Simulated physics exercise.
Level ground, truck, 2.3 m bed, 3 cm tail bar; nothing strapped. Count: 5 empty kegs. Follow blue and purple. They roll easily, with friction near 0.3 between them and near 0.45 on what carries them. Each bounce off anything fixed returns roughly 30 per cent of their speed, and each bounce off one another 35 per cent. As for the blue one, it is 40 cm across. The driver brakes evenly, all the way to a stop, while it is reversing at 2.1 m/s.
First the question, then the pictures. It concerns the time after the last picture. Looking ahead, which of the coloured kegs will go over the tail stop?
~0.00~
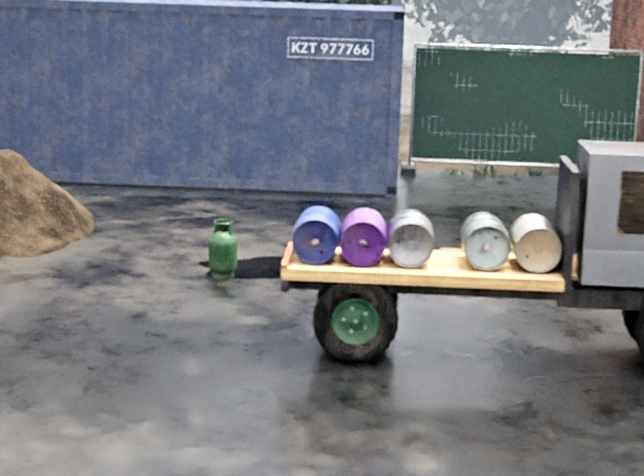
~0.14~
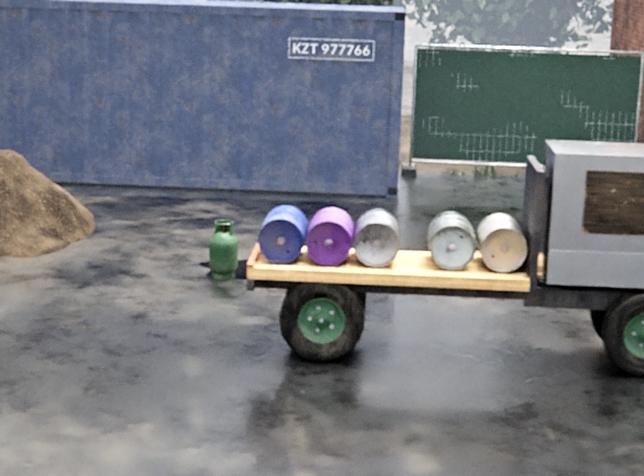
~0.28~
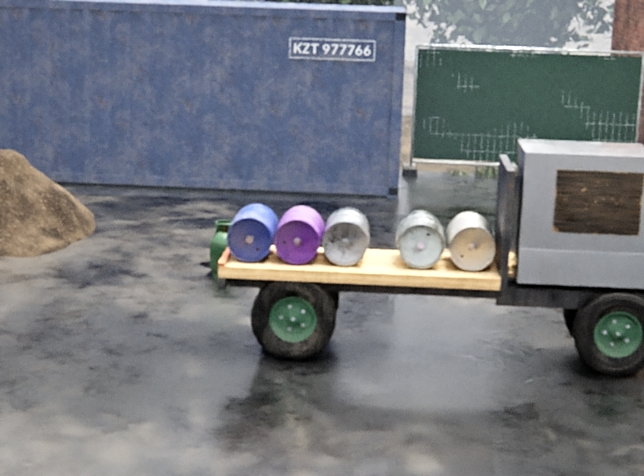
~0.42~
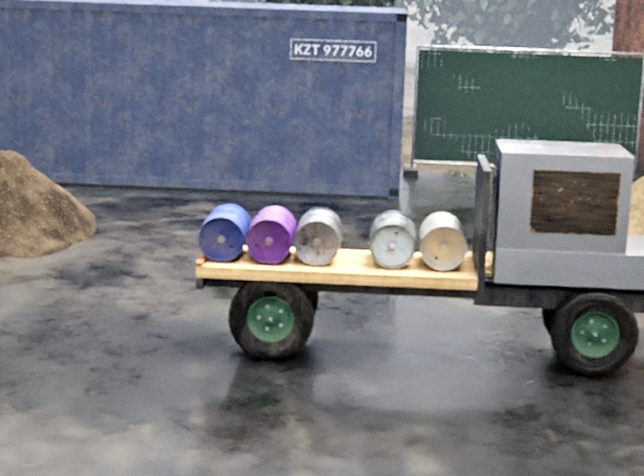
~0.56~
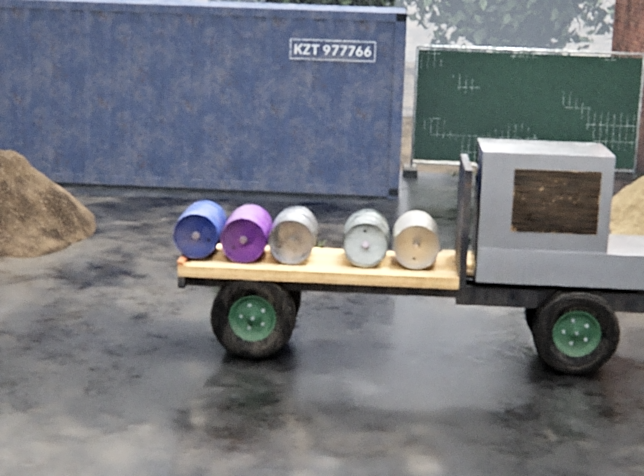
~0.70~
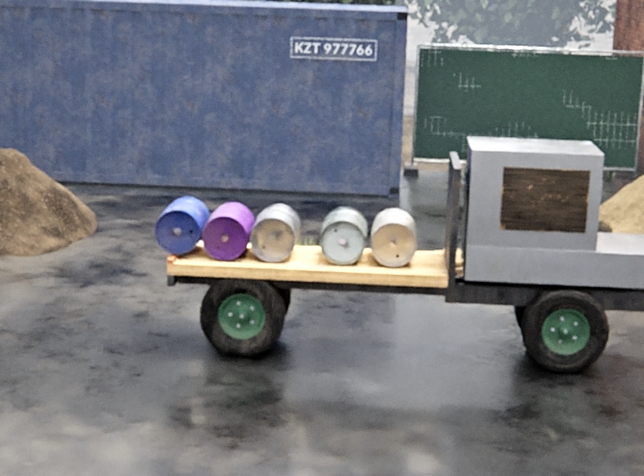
As I see it, the blue keg is gone; the purple is gone.
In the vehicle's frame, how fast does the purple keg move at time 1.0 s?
Near 0.8 m/s.
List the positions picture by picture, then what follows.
Blue at (315, 242), purple at (363, 244); tail bar at (284, 266); speed 2.1 m/s; 5 of the 5 make up the bottom layer on the bed, in the first picture.
Blue at (281, 241), purple at (329, 243); tail bar at (250, 266); speed 1.9 m/s, in the second picture.
Blue at (249, 240), purple at (297, 242); tail bar at (222, 264); speed 1.6 m/s, in the third picture.
Blue at (221, 239), purple at (269, 241); tail bar at (199, 264); speed 1.2 m/s, in the fourth picture.
Blue at (196, 236), purple at (243, 240); tail bar at (181, 263); speed 0.9 m/s, in the fifth picture.
Blue at (178, 232), purple at (225, 238); tail bar at (170, 261); speed 0.5 m/s, in the sixth picture.
After 1.0 s, blue is going over the tail; purple is on the bed, 20 cm from the bar, rolling towards it; 1 lost off the end.
After 1.3 s, blue is off the end; purple is on the bed, 5 cm from the bar, rolling towards it; 1 lost off the end.
After 1.6 s, purple is going over the tail; no change for blue; 2 lost off the end.
At rest (3.6 s), blue is off the end; purple is over the tail and down; 3 lost off the end.
